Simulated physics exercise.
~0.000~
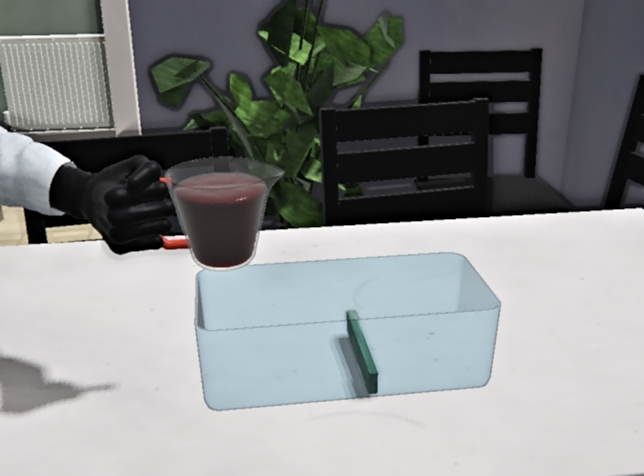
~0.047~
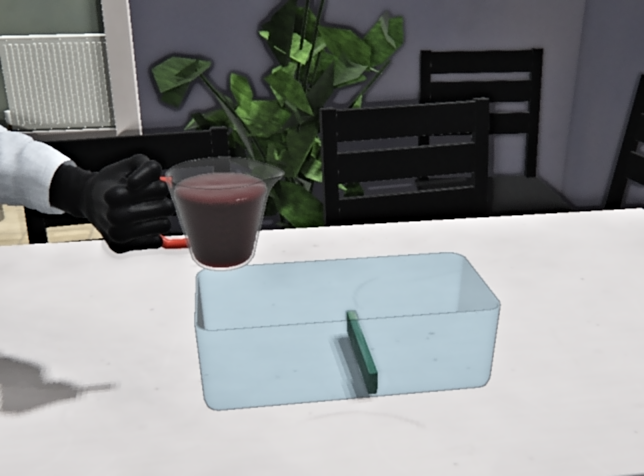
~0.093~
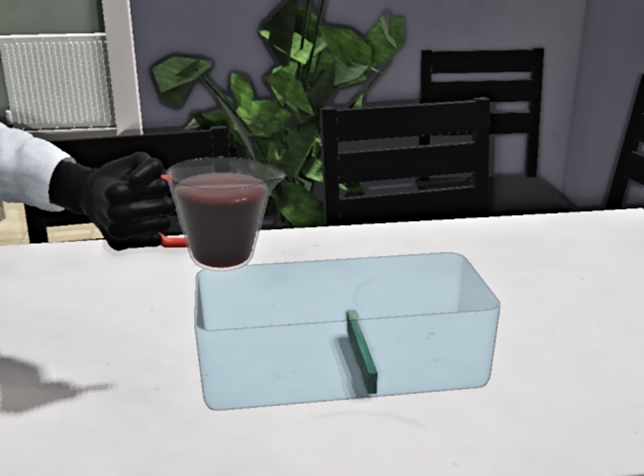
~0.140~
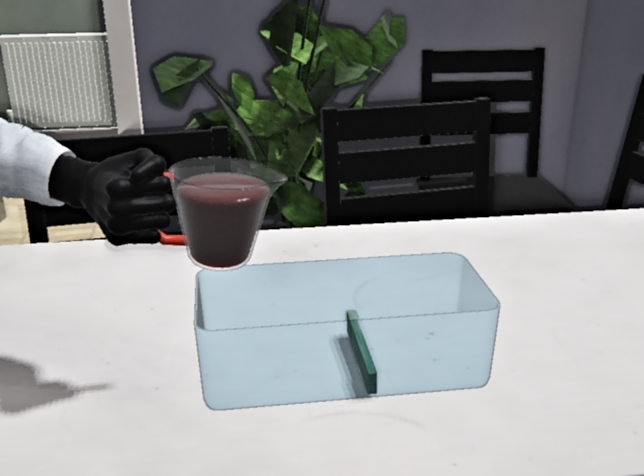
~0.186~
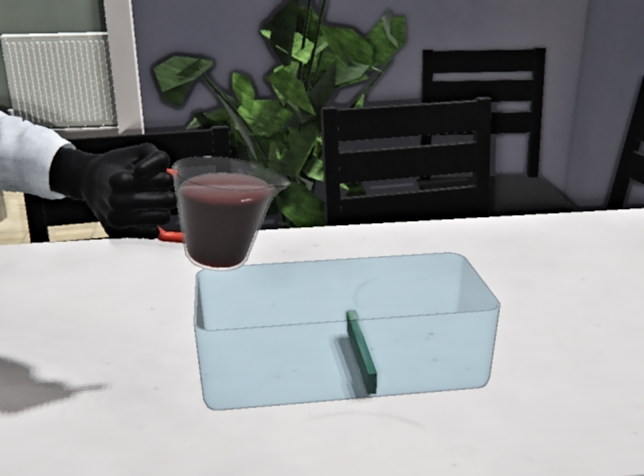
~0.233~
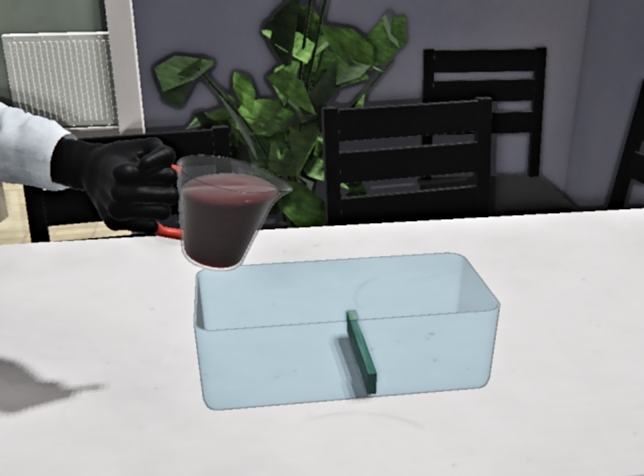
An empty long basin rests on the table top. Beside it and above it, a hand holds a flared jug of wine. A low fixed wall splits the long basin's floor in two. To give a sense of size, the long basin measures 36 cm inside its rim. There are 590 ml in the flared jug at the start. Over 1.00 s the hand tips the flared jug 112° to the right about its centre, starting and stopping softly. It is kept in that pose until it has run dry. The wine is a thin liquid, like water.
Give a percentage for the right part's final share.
My figure is 9 %.
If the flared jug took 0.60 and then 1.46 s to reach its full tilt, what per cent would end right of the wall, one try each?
The first try gives 15 percent and the second 10 percent.
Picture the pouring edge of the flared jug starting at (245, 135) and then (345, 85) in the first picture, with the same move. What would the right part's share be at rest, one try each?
The first try gives 10 percent and the second 85 percent.
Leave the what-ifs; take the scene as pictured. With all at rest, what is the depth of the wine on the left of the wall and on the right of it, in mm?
Around 16 mm deep on the left, around 2 mm deep on the right.
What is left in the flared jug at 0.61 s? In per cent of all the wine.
I'd put it near 60 percent.
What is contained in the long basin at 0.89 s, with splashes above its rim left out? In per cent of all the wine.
Near 88 in a hundred.
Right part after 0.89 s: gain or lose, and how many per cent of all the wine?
Change: Increase, about 6.
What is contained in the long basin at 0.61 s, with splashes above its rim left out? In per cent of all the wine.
About 20%.
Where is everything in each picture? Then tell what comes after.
In the first frame, tilt 0°; pouring edge (284, 171); surface from (174, 187) to (267, 182); the long basin's rim runs from (197, 299) to (481, 279); the wall's top is at (361, 341).
In the second frame, tilt 1°; pouring edge (285, 172); surface from (173, 187) to (267, 183).
In the third frame, tilt 2°; pouring edge (286, 174); surface from (174, 186) to (268, 183).
In the fourth frame, tilt 5°; pouring edge (288, 177); surface from (176, 185) to (270, 184).
In the fifth frame, tilt 9°; pouring edge (290, 182); surface from (178, 186) to (274, 185).
In the sixth frame, tilt 14°; pouring edge (293, 187); surface from (181, 188) to (279, 186).
After 0.61 s the tilt is 75° and 59 per cent is still to pour, 19 is left of the wall and 0 right of it.
After 0.89 s the tilt is 109° and 6 per cent is still to pour, 84 is left of the wall and 4 right of it.
After 1.18 s the tilt is 112° and 0 per cent is still to pour, 89 is left of the wall and 9 right of it.
After 1.50 s the tilt is 112° and 0 per cent is still to pour, 89 is left of the wall and 9 right of it.
In the end 89 per cent lies left of the wall, 9 right of it and 2 outside.
